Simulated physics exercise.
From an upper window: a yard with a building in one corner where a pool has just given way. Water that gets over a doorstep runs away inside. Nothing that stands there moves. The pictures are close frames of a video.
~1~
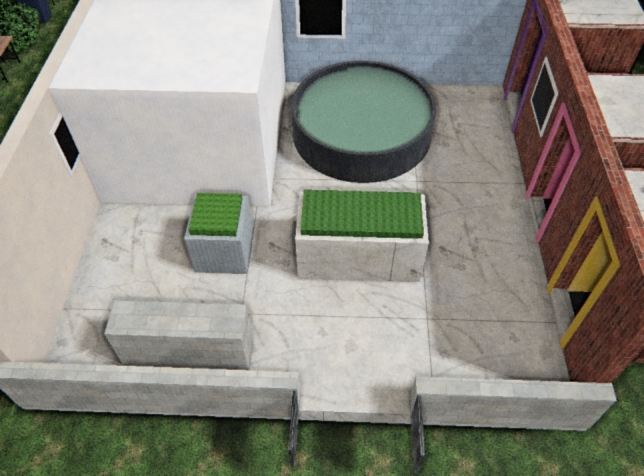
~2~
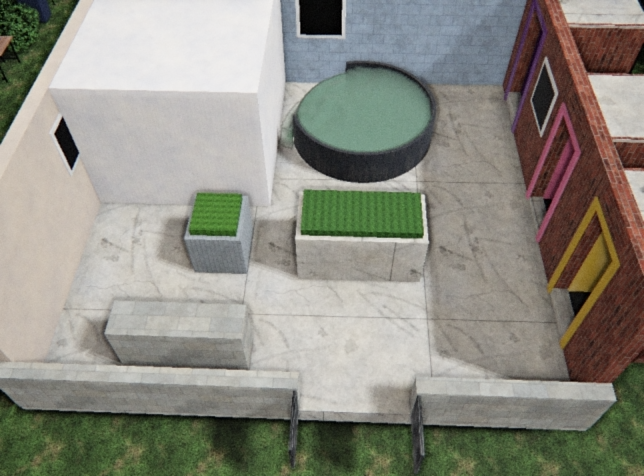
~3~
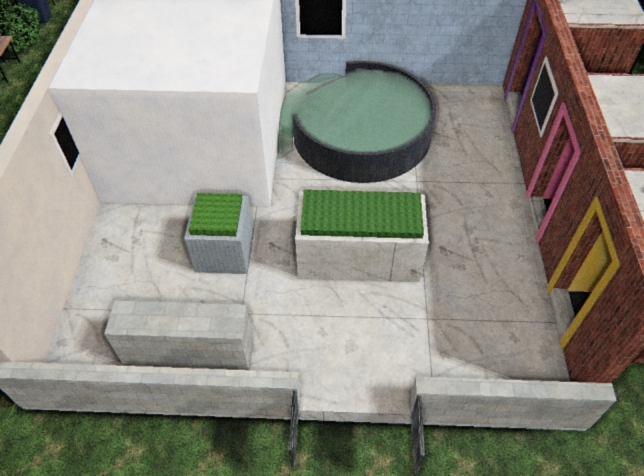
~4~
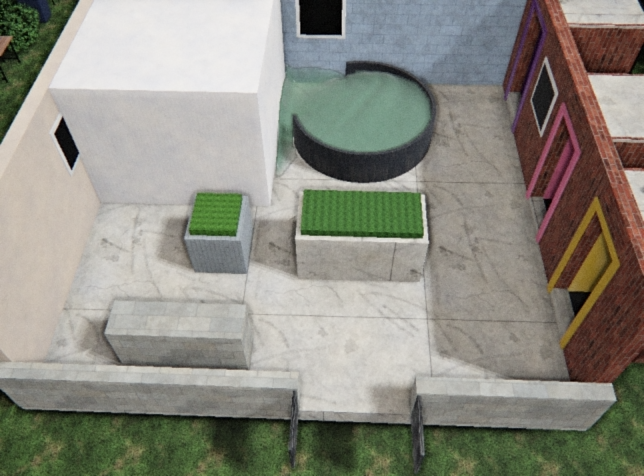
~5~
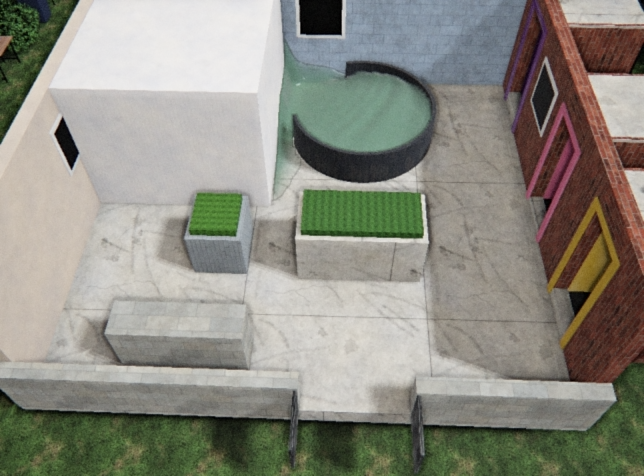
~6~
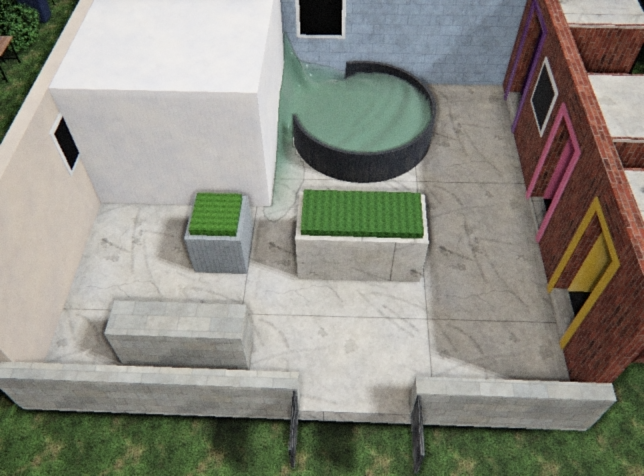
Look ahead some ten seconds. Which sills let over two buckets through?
In the end: The purple door stays under that; the pink door stays under that; the yellow door stays under that.
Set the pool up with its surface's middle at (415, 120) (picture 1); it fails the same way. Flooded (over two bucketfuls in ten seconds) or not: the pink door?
My reading: Pink door goes over.
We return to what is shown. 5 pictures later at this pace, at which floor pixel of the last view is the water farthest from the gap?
Around (285, 290).
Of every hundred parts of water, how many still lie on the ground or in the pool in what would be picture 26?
Close to 100 %.
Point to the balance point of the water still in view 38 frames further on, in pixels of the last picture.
Close to (359, 155).
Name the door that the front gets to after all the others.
That is the door marked yellow.
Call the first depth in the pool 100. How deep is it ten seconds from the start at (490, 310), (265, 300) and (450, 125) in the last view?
About 6, 4 and 4 per cent.
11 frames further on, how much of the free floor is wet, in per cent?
I make it 25 per cent.
A moment on, water covers 15 % of the floor; the purple door not reached, the pink door not reached, the yellow door not reached.
Next, water covers 25 % of the floor; the purple door wet at the sill, nothing in, the pink door not reached, the yellow door not reached.
Then, water covers 45 % of the floor; the purple door wet at the sill, nothing in, the pink door wet at the sill, nothing in, the yellow door not reached.
Later, water covers 70 % of the floor; the purple door wet at the sill, nothing in, the pink door under two buckets in, the yellow door wet at the sill, nothing in.
In the end, water covers 90 % of the floor; the purple door wet at the sill, nothing in, the pink door under two buckets in, the yellow door wet at the sill, nothing in.
